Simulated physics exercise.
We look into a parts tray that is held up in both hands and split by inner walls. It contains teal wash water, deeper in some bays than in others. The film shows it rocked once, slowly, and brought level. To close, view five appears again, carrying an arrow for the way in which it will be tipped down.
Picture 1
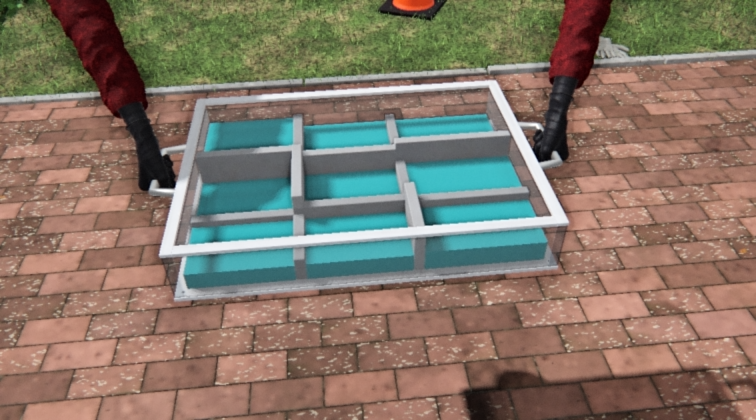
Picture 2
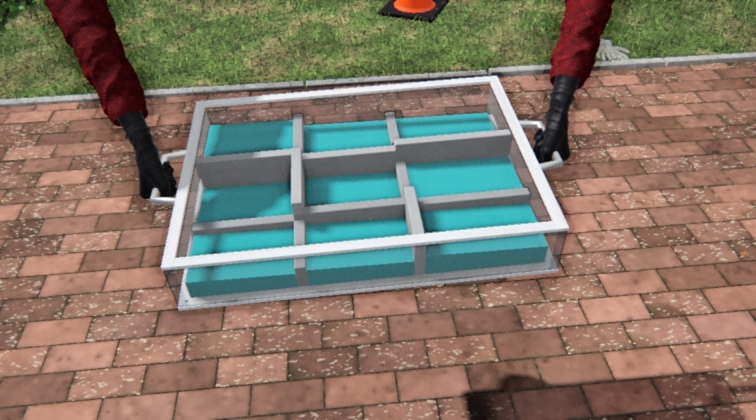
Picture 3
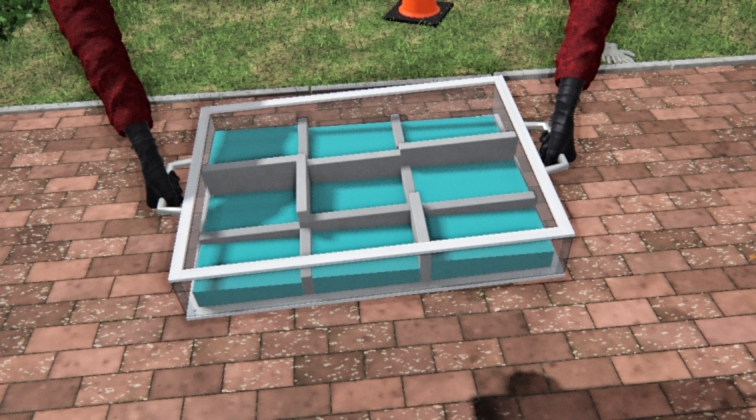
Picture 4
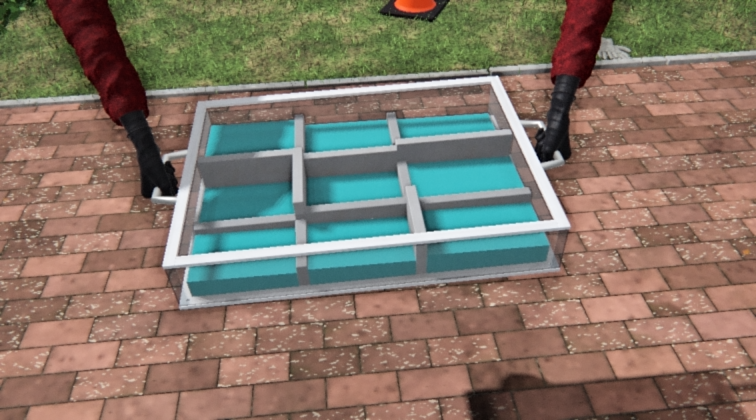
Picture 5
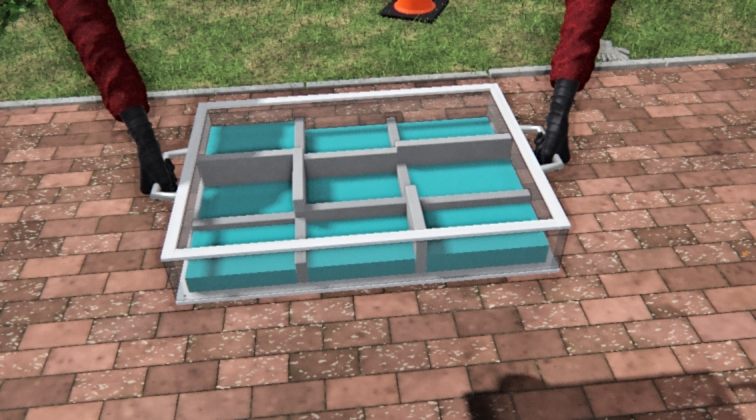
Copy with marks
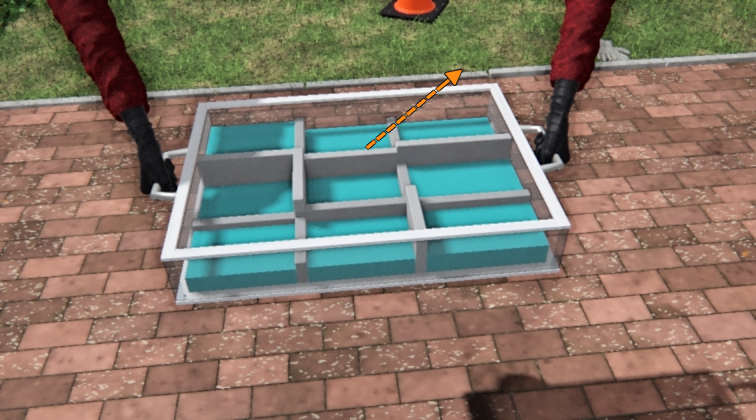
A clear-sided tray with a white rim is held over reddish brick paving, seen from above, with grass and an orange cone at the top. Grey inner walls split its teal liquid into nine bays, and black-gloved hands below dark red sleeves grip handles at left and right. The hands tip it slightly down to the front left, then bring it level, as the view shifts faintly and returns.
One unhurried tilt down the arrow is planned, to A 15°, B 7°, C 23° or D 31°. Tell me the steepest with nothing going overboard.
Take A.
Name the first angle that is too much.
That would be C.
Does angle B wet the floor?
No, not at all.
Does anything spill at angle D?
Yes, that goes wrong.
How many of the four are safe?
Two of them.
The tray is level; deepest in the back left bay, at (252, 142), shallowest in the centre left.
Tipped about 3° down to the front left; no wall is crossed.
Tipped about 5° down to the front left; no wall is crossed.
Tipped about 3° down to the front left; no wall is crossed.
The tray is level; deepest in the back left bay, at (254, 146), shallowest in the centre left.
The arrow ends at (457, 73).
For angle A, nothing spills; the back right bay holds the most.
For angle B, nothing spills; the back left bay holds the most.
For angle C, about 19 % goes over the rim.
For angle D, about 49 % goes over the rim.
